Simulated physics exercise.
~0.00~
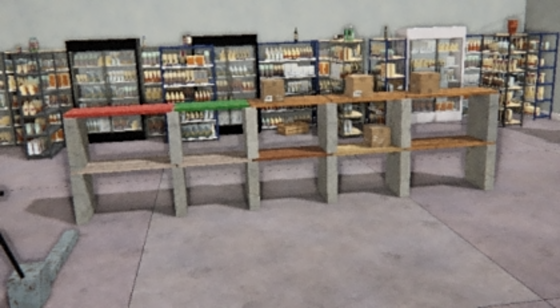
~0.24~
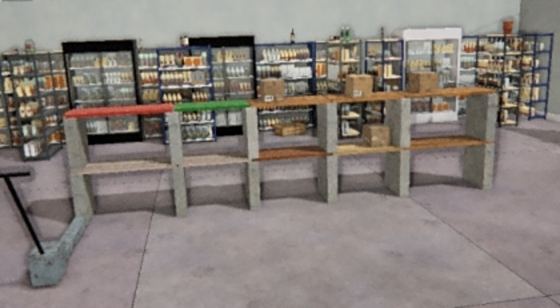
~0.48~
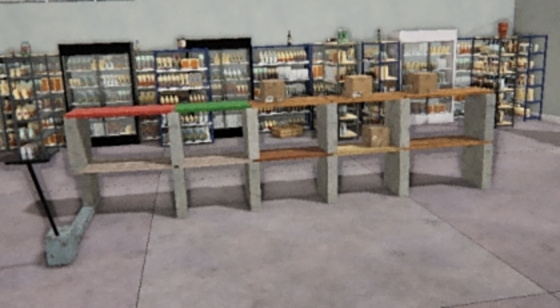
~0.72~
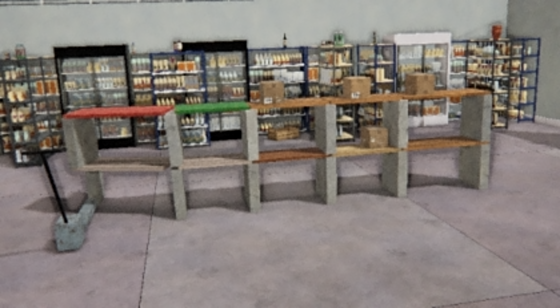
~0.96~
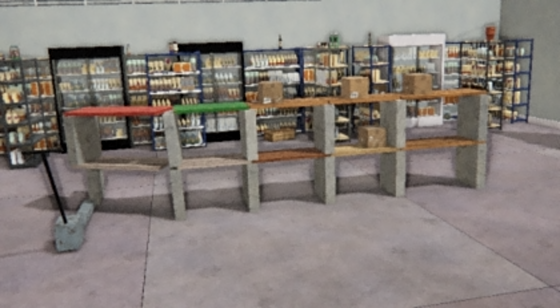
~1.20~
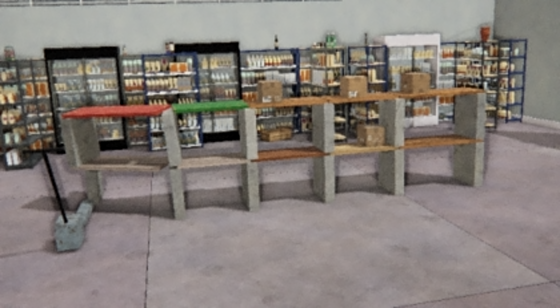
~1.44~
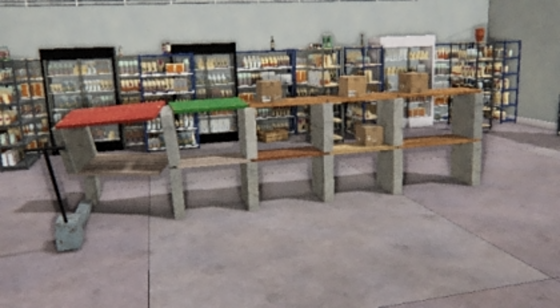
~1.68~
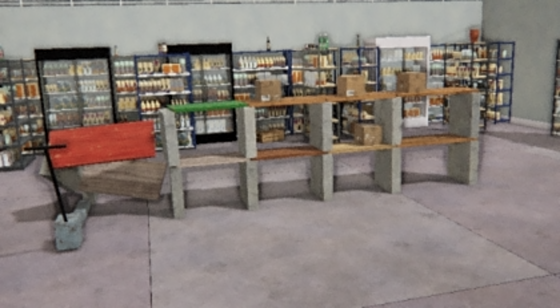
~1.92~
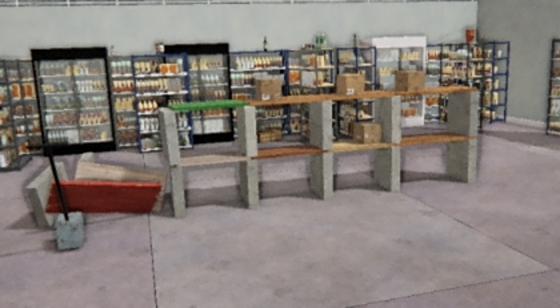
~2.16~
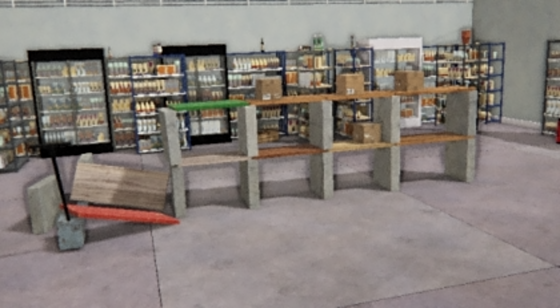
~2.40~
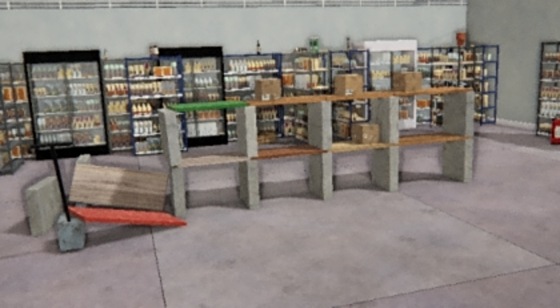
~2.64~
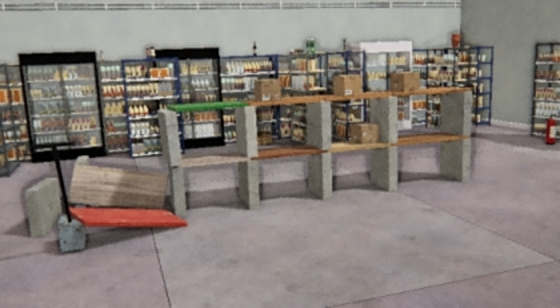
In a shop with a pale floor, seen from the front by a camera drifting slightly sideways, a long two-tier row of grey uprights and boards stands before stocked shelves and glass-fronted cabinets. A red board tops the left end, a green one sits beside it, and brown cartons rest farther right. A jack with a dark handle slides in from the left to the endmost upright. The upright leans left and topples, and the red board tips and tumbles to the floor in front. The lower board beneath drops aslant, while the green board and remaining bays stay standing.
